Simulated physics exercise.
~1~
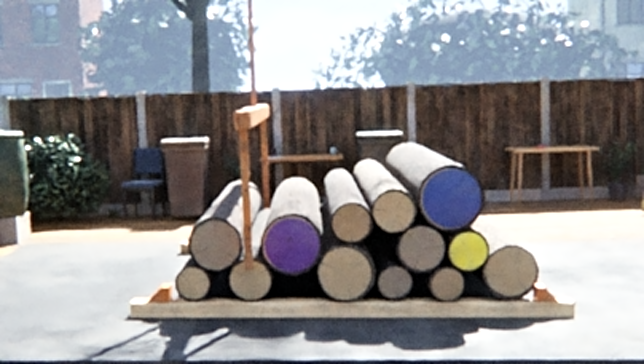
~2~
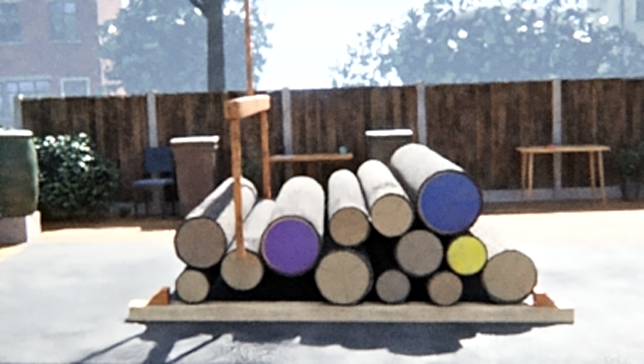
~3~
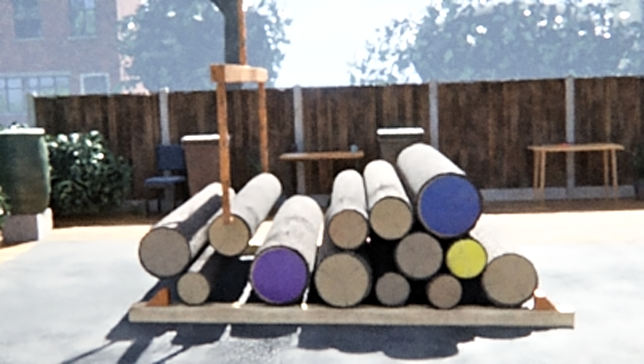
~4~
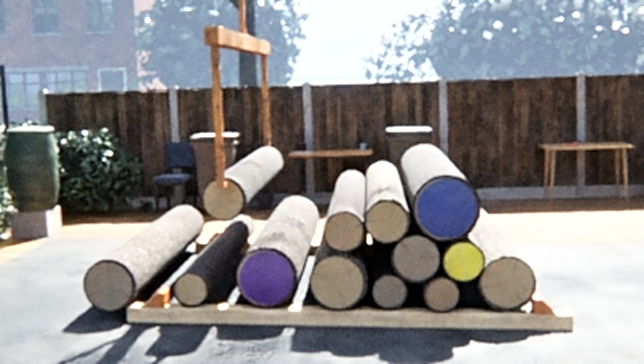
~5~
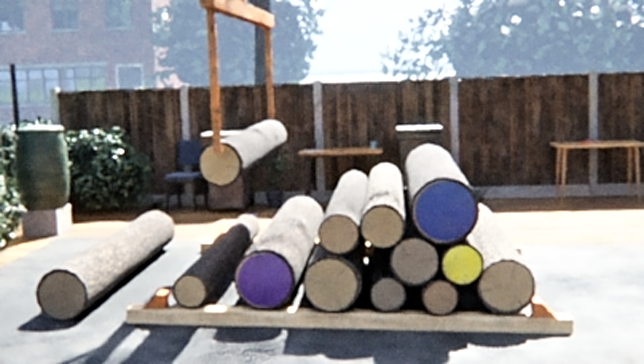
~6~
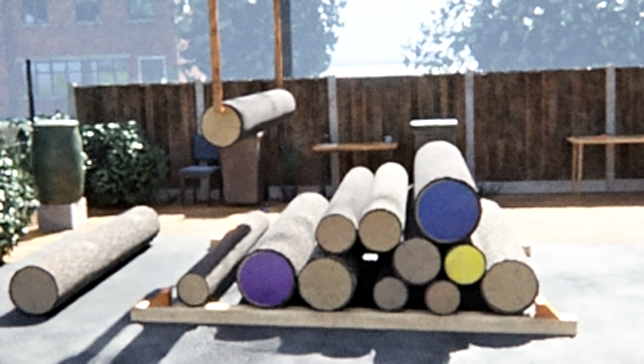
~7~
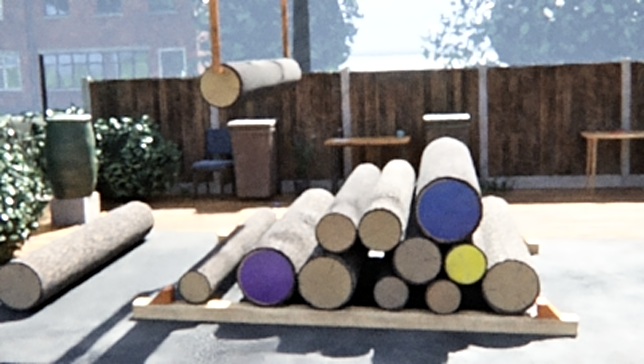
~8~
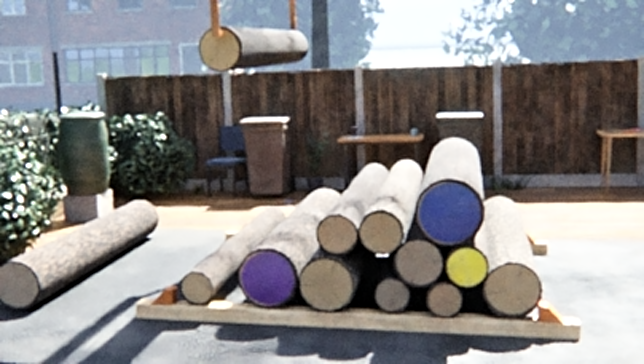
A log held at its ends by a wooden lifting frame rises from the left part of a stack on timber bearers, seen end-on across a sunlit paved yard with a fence behind. A purple-ended log lies left of centre, with blue at the upper right and yellow below it. As the lifted log climbs, the purple one settles lower and slightly left. The leftmost upper log rolls down over the edge onto the ground and comes to rest at far left. The raised log finally hangs high above, while blue and yellow remain in place.
